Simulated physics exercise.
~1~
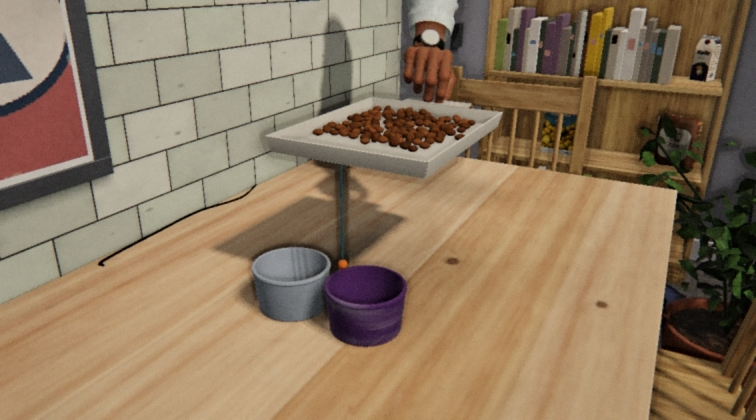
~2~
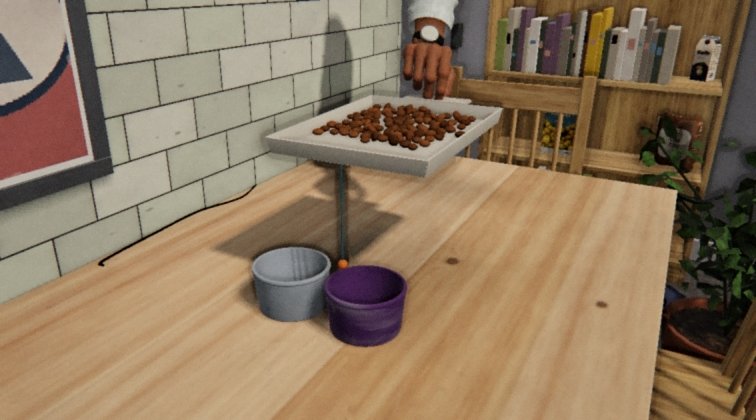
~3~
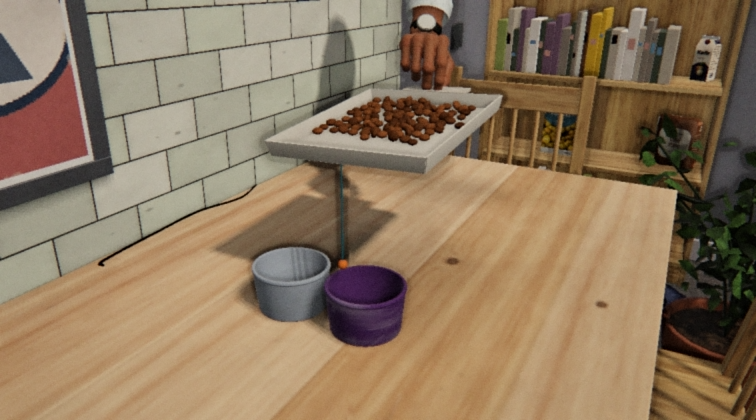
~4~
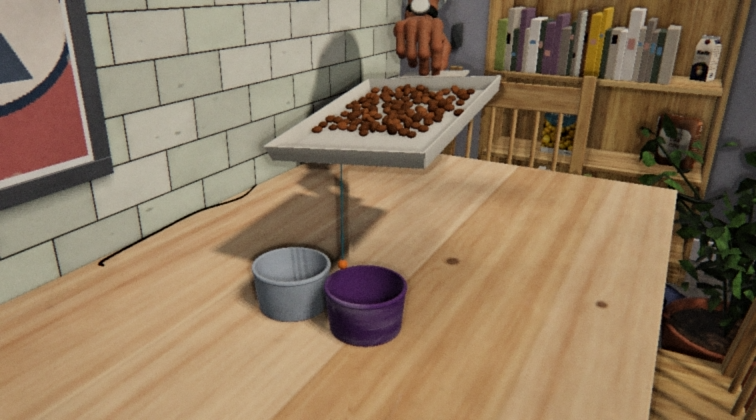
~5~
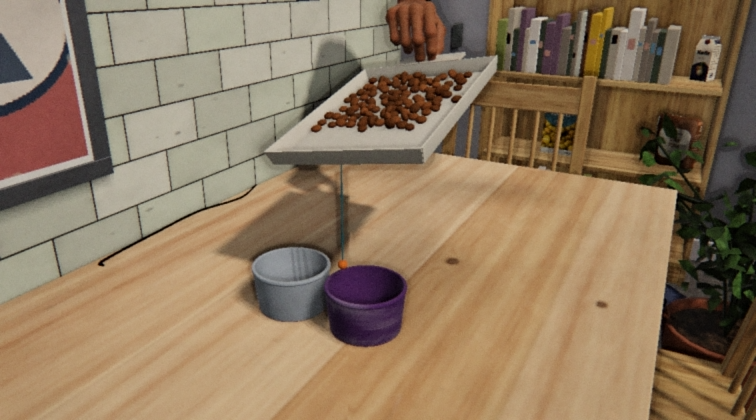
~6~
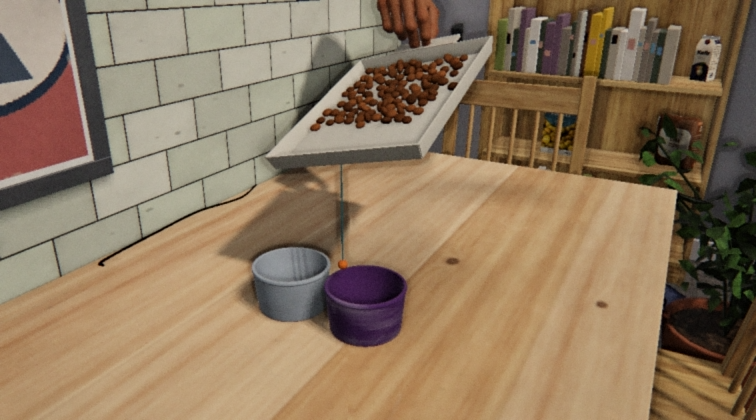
A dark-skinned hand with a watch and pale sleeve is at the far end of a light grey rimmed tray, seen from slightly above a wooden table beside a white brick wall. Brown kibble covers the tray's middle, above a grey dish left of a purple one and a small orange bead. The hand raises the far end, steepening the tray toward its near left corner, while the camera stays still.
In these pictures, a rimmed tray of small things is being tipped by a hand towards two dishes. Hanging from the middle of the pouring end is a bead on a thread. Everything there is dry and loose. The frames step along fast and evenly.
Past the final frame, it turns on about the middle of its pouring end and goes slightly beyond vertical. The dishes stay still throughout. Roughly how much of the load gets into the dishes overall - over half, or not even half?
Over half gets in.
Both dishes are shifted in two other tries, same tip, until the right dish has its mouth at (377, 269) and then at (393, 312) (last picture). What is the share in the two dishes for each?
30 %, then 0 %.
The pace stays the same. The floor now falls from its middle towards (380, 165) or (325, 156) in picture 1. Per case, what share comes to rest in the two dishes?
Around 10 percent for the first aim and around 30 percent for the second.
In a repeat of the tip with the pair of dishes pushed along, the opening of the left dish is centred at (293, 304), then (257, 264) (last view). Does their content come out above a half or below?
At the first place not half, at the second most of it.
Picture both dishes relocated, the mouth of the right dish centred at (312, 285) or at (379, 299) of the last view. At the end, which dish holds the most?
Left side first, Left side second.
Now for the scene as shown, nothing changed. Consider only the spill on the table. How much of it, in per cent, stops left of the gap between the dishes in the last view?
Around 100 %.
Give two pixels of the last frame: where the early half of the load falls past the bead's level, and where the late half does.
(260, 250), then (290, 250).
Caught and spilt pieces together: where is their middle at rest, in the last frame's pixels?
Near (281, 297).
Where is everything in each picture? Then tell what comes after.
The first frame shows corners of the pouring end at (270, 135) and (426, 160), level; middle of the load at (398, 126), bits of dog kibble; left dish at (270, 297); right dish at (346, 320); bead on its thread at (343, 264).
The second frame shows corners of the pouring end at (270, 136) and (425, 159), level; middle of the load at (398, 124).
The third frame shows corners of the pouring end at (269, 140) and (424, 156), tipped barely, lowest at the left corner; middle of the load at (397, 118).
The fourth frame shows corners of the pouring end at (269, 145) and (422, 151), tipped a little, lowest at the left corner; middle of the load at (396, 109).
The fifth frame shows corners of the pouring end at (269, 150) and (420, 146), tipped clearly, lowest at the left corner; middle of the load at (393, 100).
The sixth frame shows corners of the pouring end at (269, 155) and (416, 142), tipped clearly, lowest at the left corner; middle of the load at (393, 88); left dish at (270, 297); right dish at (346, 320).
Soon after the last picture, tray tipped steeply; nearly all on the tray; a small part in the air.
A little later, tray tipped past a quarter turn; a small part on the tray; about half in the left dish; about a third outside both; a small part in the air.
Later still, tray tipped past a quarter turn; about two thirds in the left dish; about a third outside both.
At rest, tray tipped past a quarter turn; none in the right dish; about two thirds in the left dish; about a third outside both.
